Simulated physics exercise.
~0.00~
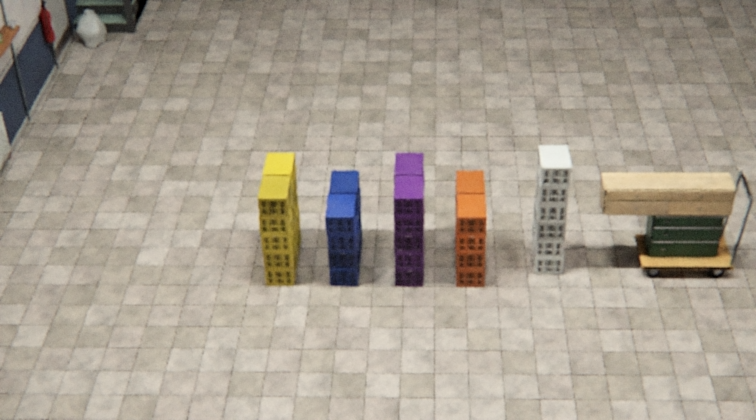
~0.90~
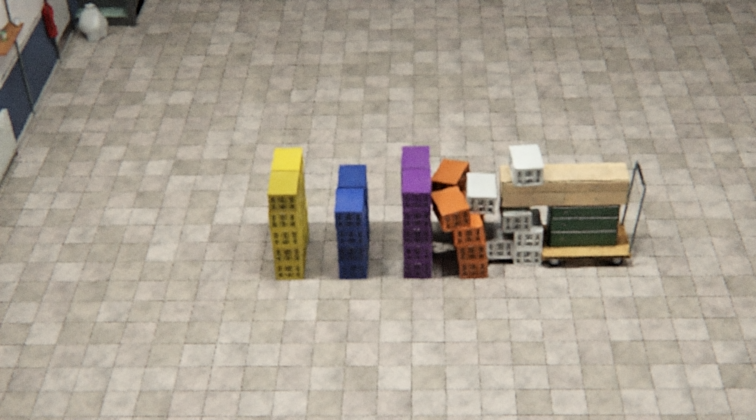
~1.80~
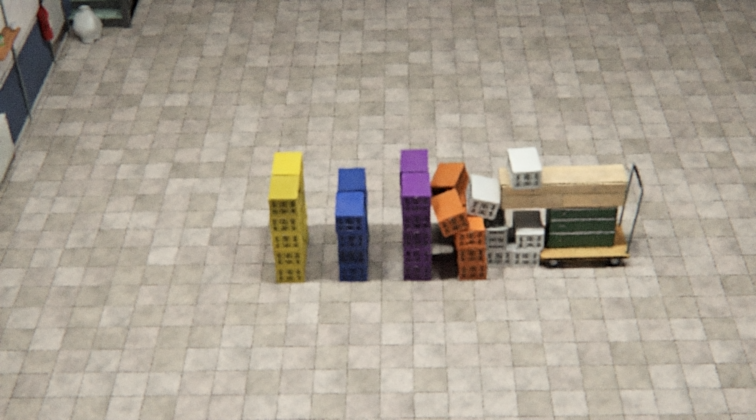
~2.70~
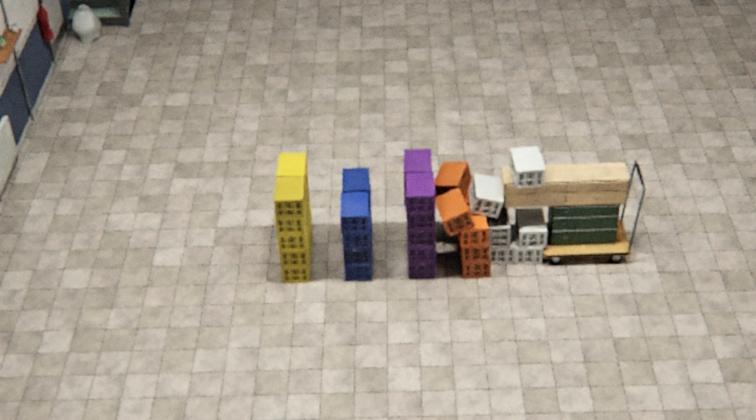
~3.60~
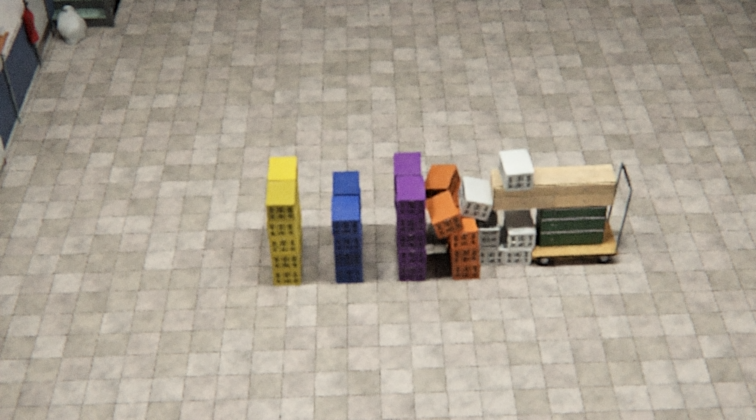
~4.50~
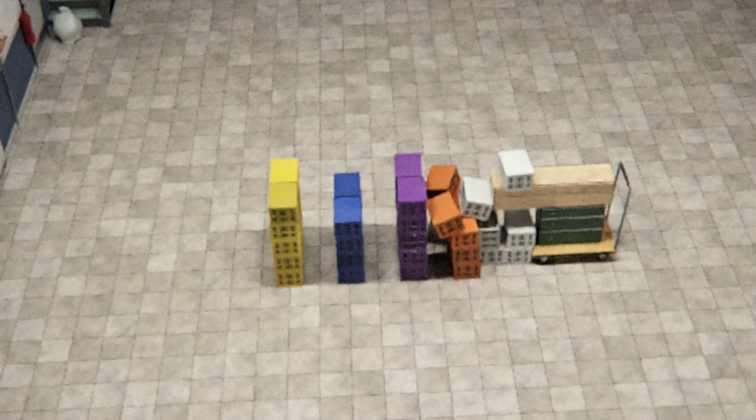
A loaded trolley knocks the white crates into the orange stacks, which lean but stay up.
